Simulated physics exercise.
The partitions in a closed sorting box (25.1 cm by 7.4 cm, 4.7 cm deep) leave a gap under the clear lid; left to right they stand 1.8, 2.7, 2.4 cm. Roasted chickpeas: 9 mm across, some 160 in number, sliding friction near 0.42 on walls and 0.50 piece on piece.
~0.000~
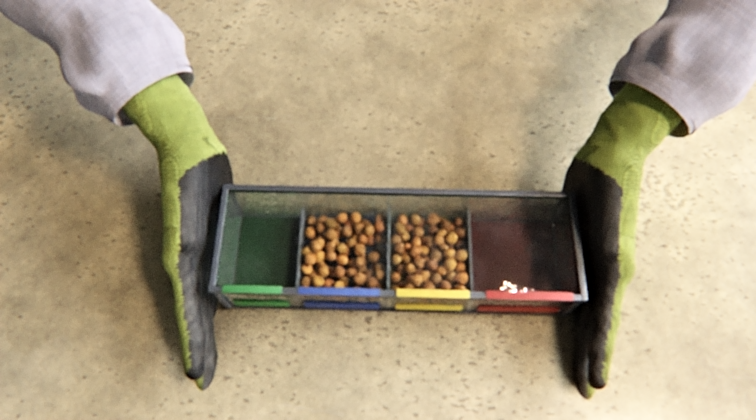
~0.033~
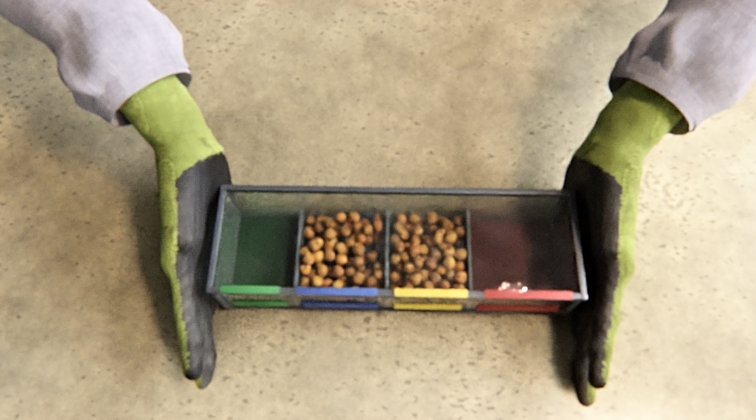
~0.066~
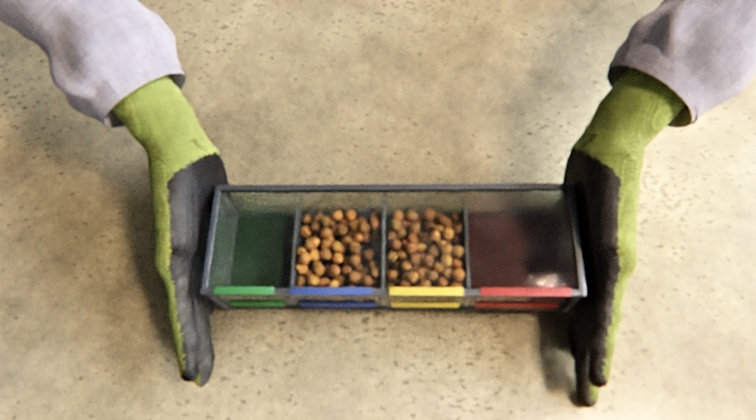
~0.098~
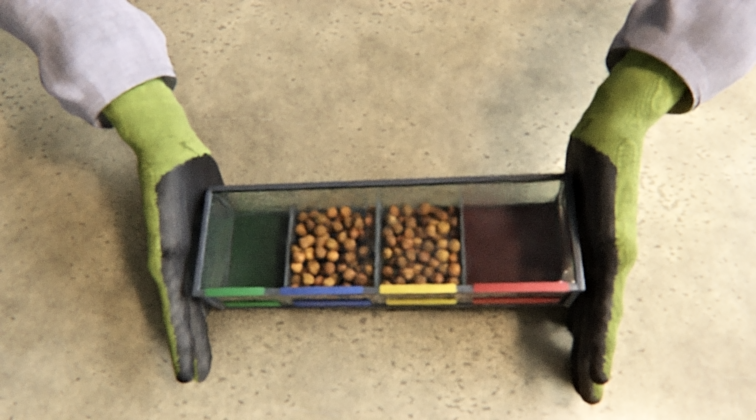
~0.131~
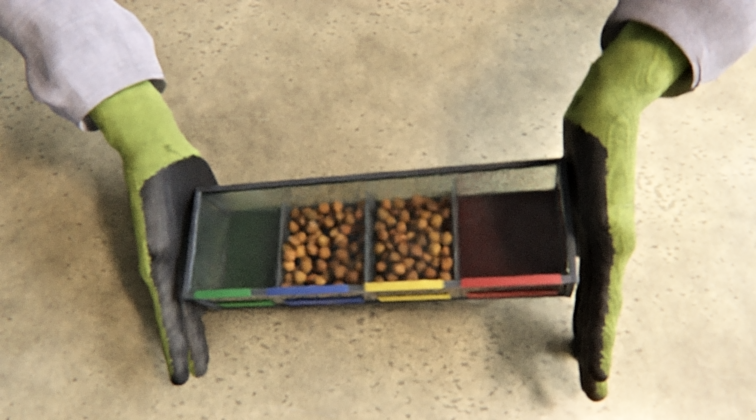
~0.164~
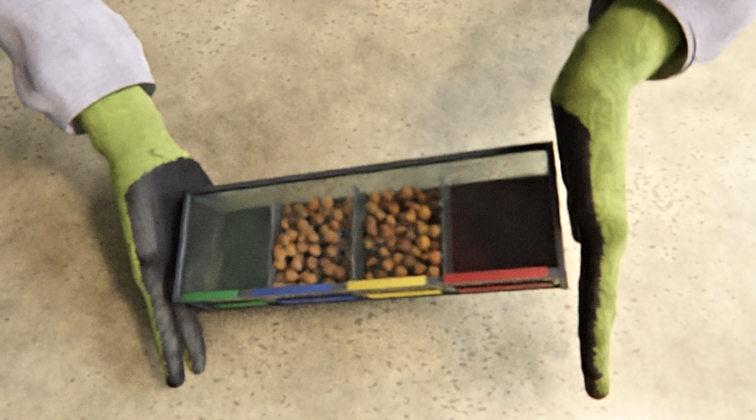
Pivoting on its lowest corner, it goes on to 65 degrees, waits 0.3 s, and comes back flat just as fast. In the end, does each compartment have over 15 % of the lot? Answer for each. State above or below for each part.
Red: Below. Blue: Above. Green: Above. Yellow: Above.
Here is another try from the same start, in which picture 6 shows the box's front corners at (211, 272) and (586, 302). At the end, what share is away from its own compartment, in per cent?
About 15 %.
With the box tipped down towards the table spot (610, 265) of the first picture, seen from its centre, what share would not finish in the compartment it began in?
That comes to around 25 per cent.
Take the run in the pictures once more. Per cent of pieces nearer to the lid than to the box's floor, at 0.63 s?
Something like 20 percent of the pieces.
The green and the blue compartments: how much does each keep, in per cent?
In green it's 35, in blue it's 35.
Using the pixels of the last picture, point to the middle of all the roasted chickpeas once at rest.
Once everything settles, the centre is around (317, 273).
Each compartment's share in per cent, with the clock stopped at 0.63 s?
Red 0; blue 40; green 25; yellow 35.
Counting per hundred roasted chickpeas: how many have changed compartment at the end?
Roughly 35 per cent.
After 0.63 s, tilt 65 degrees; blue 40 %, green 25 %, yellow 35 %.
Then, at 0.94 s, tilt 38 degrees; blue 35 %, green 35 %, yellow 35 %.
After 1.34 s, tilt 0 degrees; blue 35 %, green 35 %, yellow 35 %.
By 1.6 s all is still; red 0 %, blue 35 %, green 35 %, yellow 35 %.
